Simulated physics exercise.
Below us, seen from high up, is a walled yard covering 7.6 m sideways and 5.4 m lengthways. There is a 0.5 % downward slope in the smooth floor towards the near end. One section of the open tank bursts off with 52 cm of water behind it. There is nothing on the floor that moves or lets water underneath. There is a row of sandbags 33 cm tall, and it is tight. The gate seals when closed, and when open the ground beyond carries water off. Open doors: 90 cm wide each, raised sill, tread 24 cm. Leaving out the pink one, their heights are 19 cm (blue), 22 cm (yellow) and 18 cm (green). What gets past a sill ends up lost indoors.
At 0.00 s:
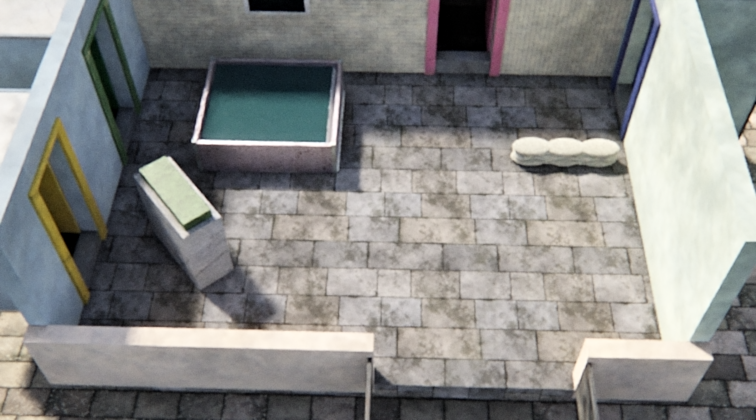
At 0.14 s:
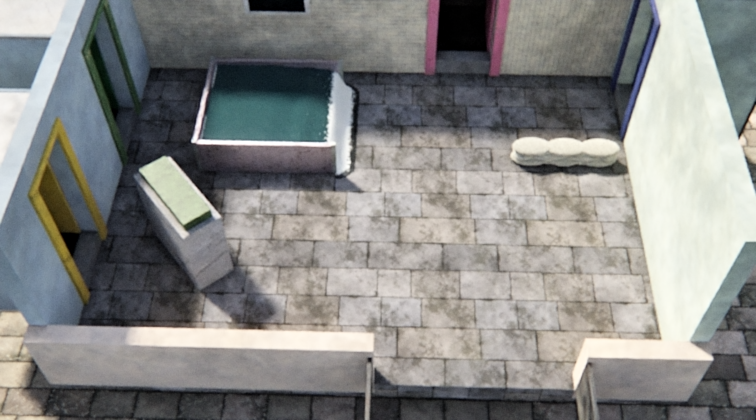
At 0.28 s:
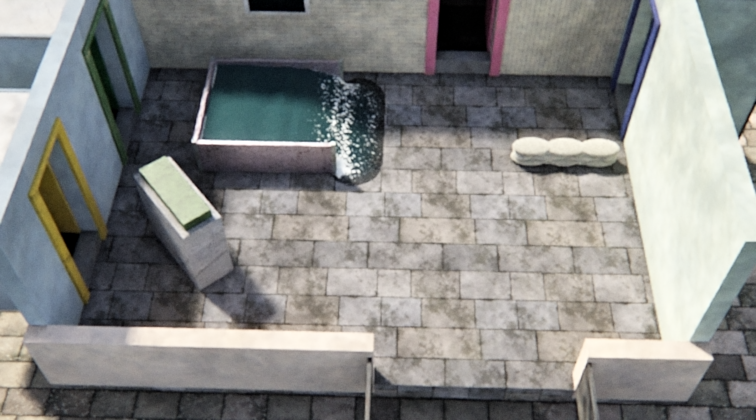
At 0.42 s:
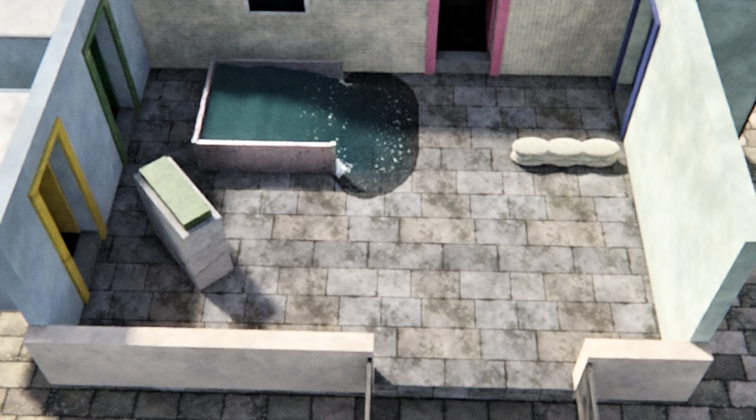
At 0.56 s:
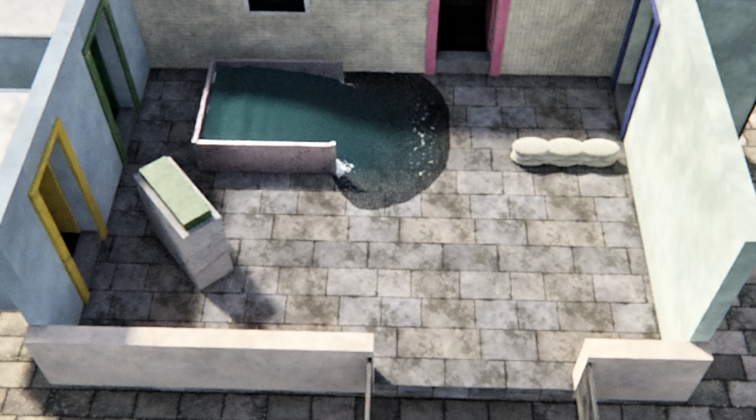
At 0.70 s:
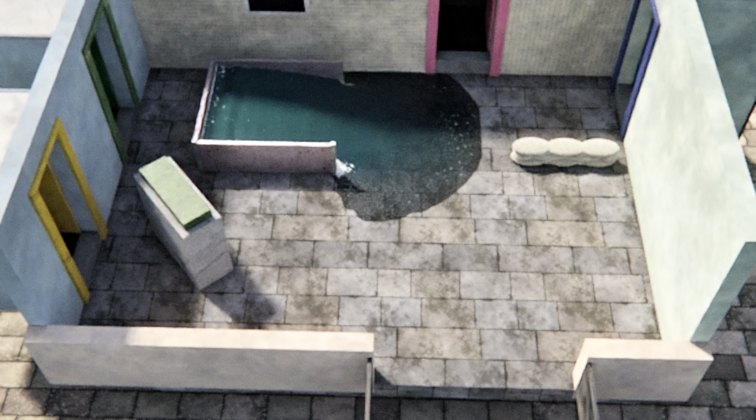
Water sits still in an open tank at the back left of a walled, paved yard, until the tank's right side gives way. It pours through the gap in a white, foaming rush, then spreads rightward and forward across the paving in a widening, dark, rounded sheet, nearing the pink doorway.
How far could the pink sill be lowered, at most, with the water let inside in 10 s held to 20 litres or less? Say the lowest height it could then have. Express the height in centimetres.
It could then stand at about 8 cm.
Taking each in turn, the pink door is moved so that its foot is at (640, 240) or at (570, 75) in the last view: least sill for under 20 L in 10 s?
You'd want about 10.0 cm there first, then about 17 cm.
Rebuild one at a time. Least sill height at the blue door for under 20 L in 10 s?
At blue, about 23 cm.
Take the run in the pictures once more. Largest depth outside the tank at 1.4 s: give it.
Around 22 centimetres.
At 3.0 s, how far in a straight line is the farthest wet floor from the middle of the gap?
I make it some 6.0 m.
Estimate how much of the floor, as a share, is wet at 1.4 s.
Roughly 30 percent.
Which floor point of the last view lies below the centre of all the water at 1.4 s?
(341, 132) or so.
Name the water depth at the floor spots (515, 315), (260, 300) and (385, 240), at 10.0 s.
Depths of roughly 5 cm, 4 cm and 3 cm, in that order.
After 1.4 s water covers 30 % of the floor, deepest (22 cm) near (340, 152); 10 cm at the pink door, 0 litres in over its 27 cm sill.
After 3.0 s water covers 45 % of the floor, deepest (30 cm) near (617, 115); 10 cm at the pink door, 0 litres in over its 27 cm sill.
After 10.0 s water covers 80 % of the floor, deepest (10 cm) near (70, 358); 4 cm at the pink door, 0 litres in over its 27 cm sill.
At the pink door as built, the water arrived by 0.9 s and peaked near 13 cm at 5.6 s.
Run again over the same 10 s with other heights there, 36 litres in over 6.5 cm, 7 litres over 10 cm. The limit of 20 litres is kept from about 8 cm up.
